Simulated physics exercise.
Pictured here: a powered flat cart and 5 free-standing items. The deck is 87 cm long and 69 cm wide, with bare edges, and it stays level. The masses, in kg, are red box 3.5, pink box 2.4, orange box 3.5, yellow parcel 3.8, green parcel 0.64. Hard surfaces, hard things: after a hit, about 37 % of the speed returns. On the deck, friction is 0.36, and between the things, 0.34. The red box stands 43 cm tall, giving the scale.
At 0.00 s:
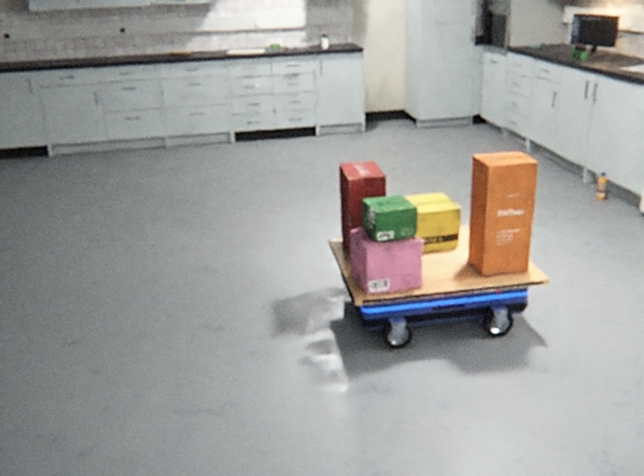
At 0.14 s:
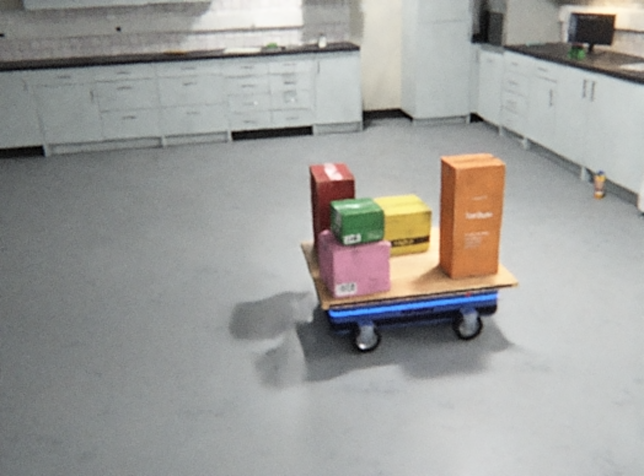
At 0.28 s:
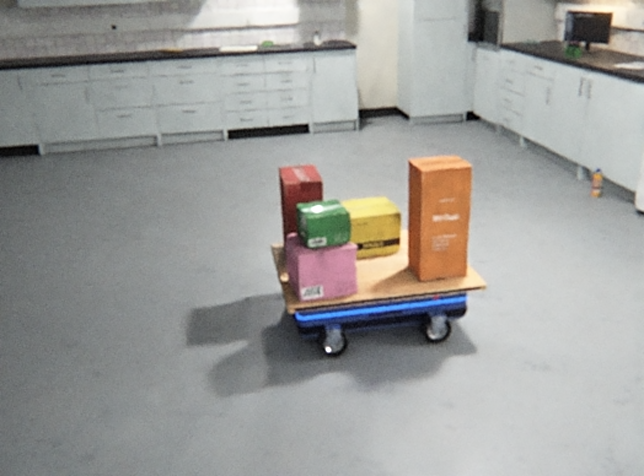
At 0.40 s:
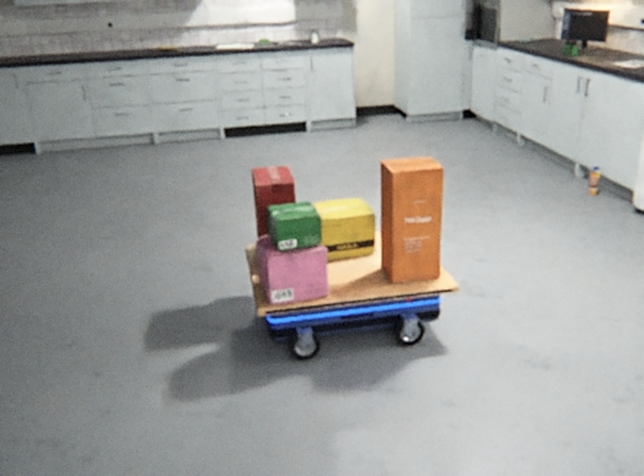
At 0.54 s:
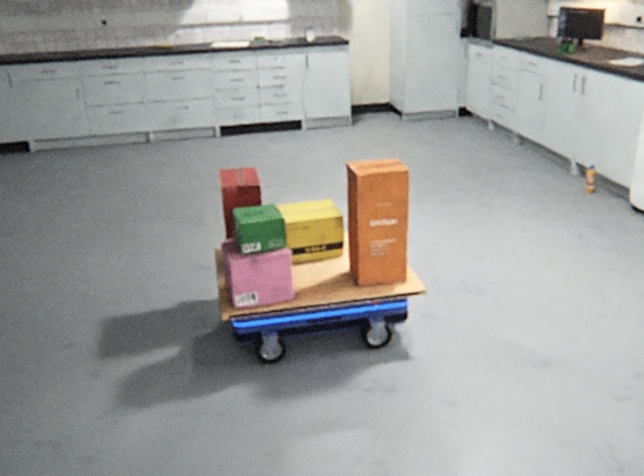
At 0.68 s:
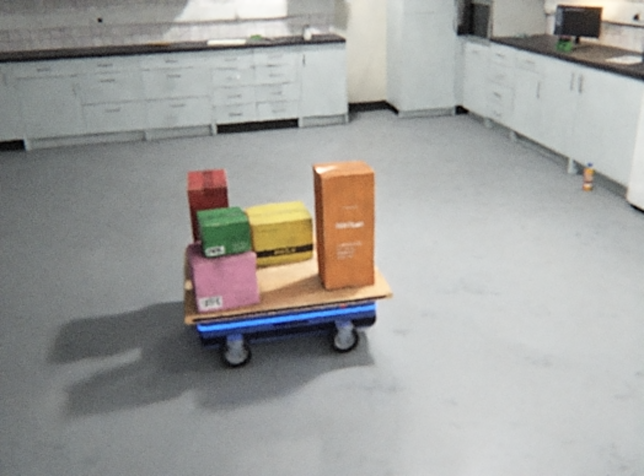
The clip shows a flat cart carrying red, pink, orange, yellow and green boxes, the green one resting on the pink, as it rolls steadily leftward across a grey floor in a room lined with cabinets, the boxes keeping their arrangement.
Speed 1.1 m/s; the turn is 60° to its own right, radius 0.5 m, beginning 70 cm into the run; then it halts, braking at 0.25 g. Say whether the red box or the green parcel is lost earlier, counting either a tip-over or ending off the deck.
I would say the second of the two is lost earlier.
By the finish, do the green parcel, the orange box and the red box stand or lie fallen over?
Outcome noted - the green parcel ends up fallen, the orange box survives without falling, the red box survives without falling.
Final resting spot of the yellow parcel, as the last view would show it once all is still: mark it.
Rest position, about (183, 198) px.
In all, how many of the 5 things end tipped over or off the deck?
In all, 2.
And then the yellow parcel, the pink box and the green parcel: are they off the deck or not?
Once it all settles, the yellow parcel stays on its surface, the pink box leaves its surface and the green parcel leaves its surface.
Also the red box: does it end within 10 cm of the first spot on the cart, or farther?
Red box: Moved.
After 1.08 s, 119 cm covered, turned 39°; green parcel now off the deck; red box slid 17 cm near (148, 206); pink box leaning 4°.
After 1.38 s, 152 cm covered, turned 60°; pink box now off the deck; red box slid 20 cm near (139, 184).
At rest (2.3 s), off the deck, pink box and green parcel; not toppled but over 10 cm from the start, red box; the other 2 in place, give or take 10 cm. Seen from the same camera at the end, red box near (120, 175), green parcel near (13, 291). Red box was never lost; green parcel went at 1.06 s.
